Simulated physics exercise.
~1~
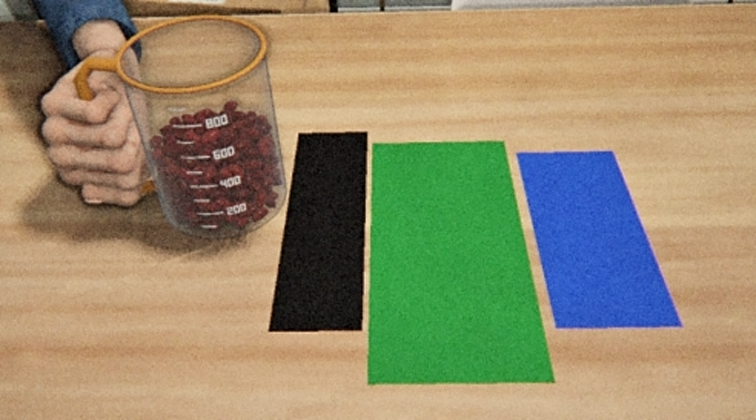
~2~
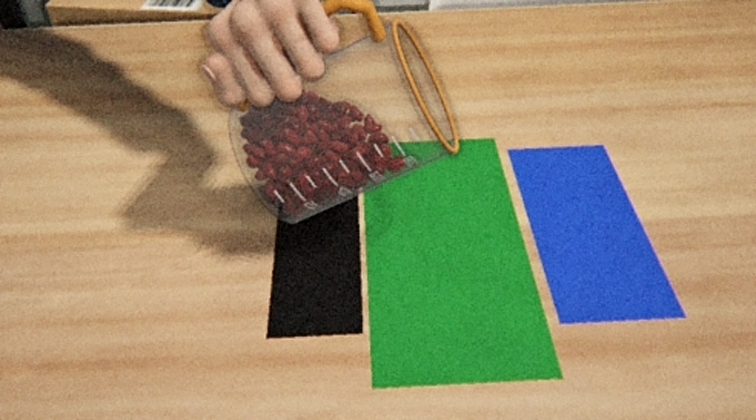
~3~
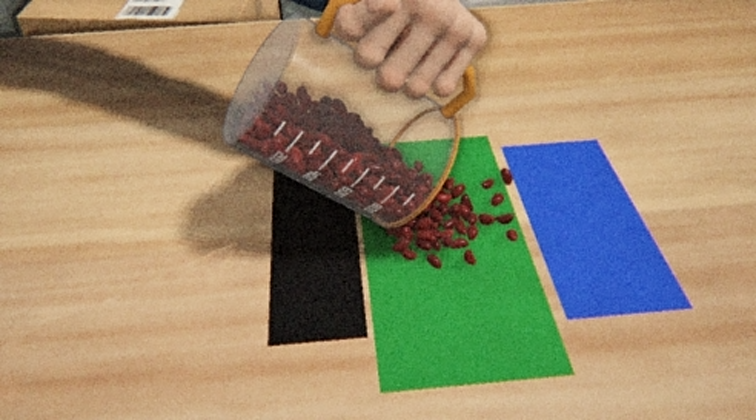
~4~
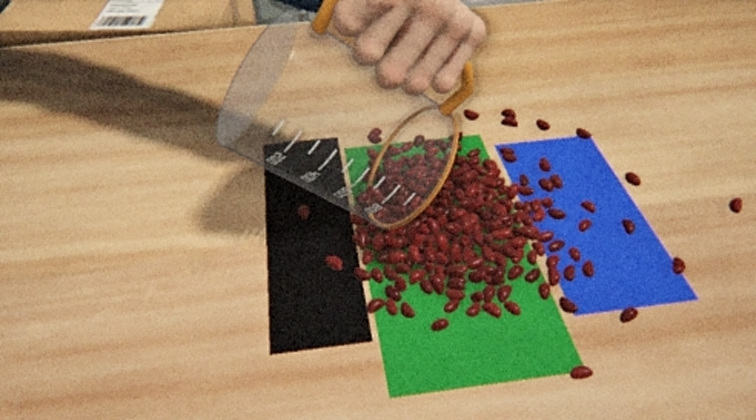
A hand in a blue sleeve holds a clear measuring jug with an orange rim and handle, partly filled with dark red beans, at the left of a pale wooden table seen from above at an angle. A black, a wide green and a blue mat lie side by side to its right. The hand carries the jug rightward and tips it over the mats. Beans spill from its mouth onto the green mat. The jug empties, leaving most beans heaped on green, with some scattered over the blue mat and bare table.
